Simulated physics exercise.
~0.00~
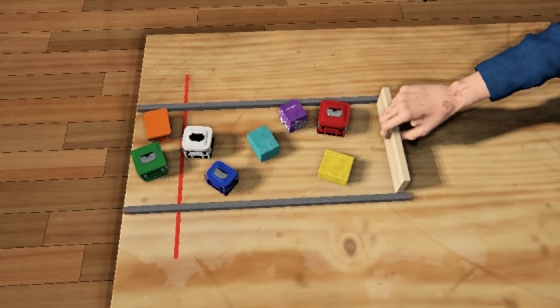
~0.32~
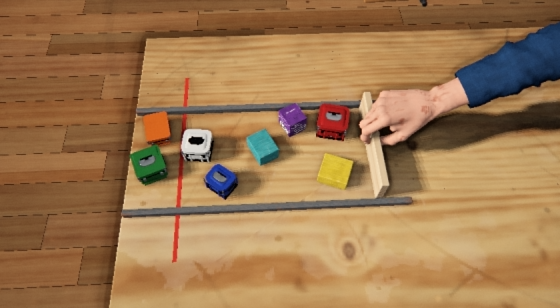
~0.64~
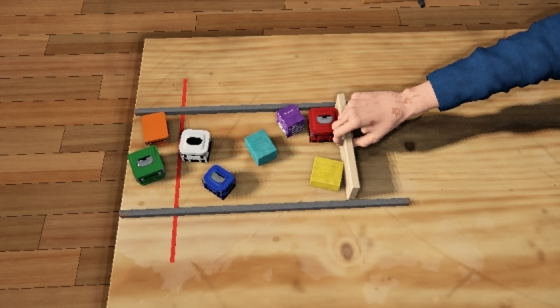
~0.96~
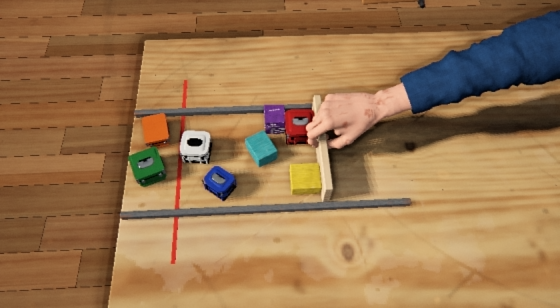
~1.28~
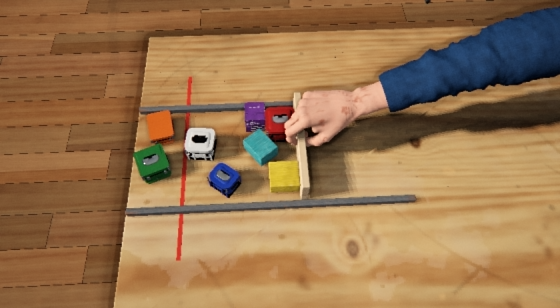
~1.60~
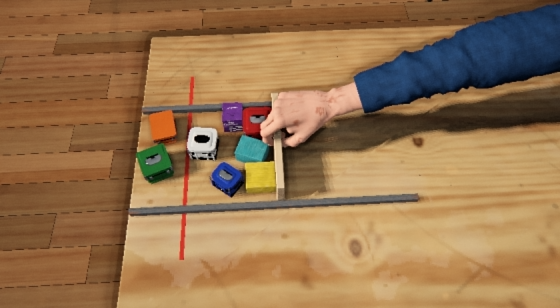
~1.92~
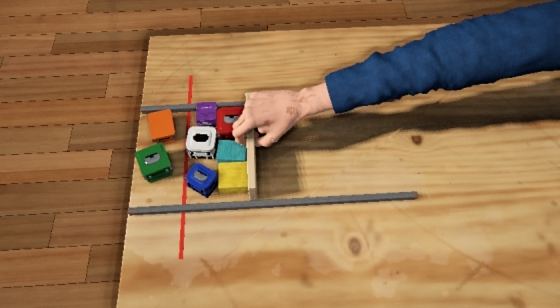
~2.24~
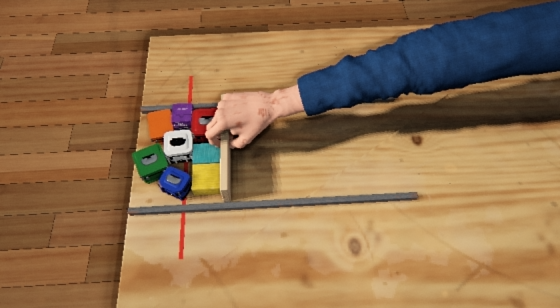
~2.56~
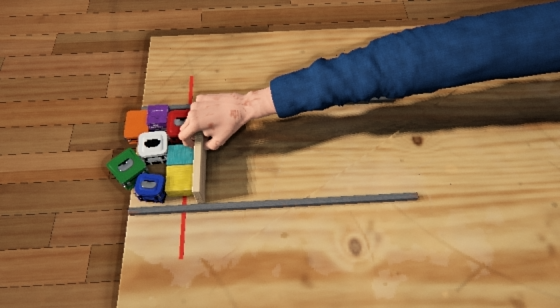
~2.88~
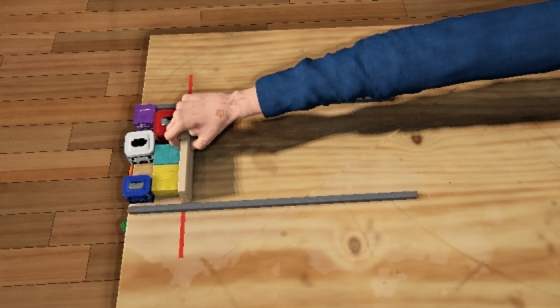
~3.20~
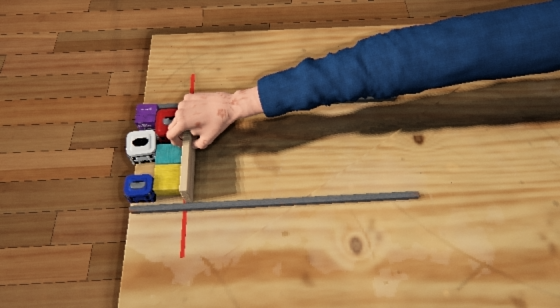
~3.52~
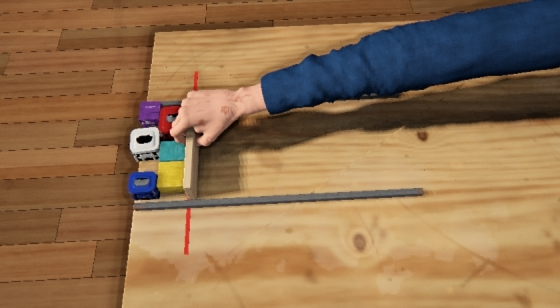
On a wooden table, a hand in a blue sleeve slid an upright board left between two rails, gathering scattered colourful blocks and pushing them to the red tape line, where it stopped; the orange and green ones had gone over the table's edge.
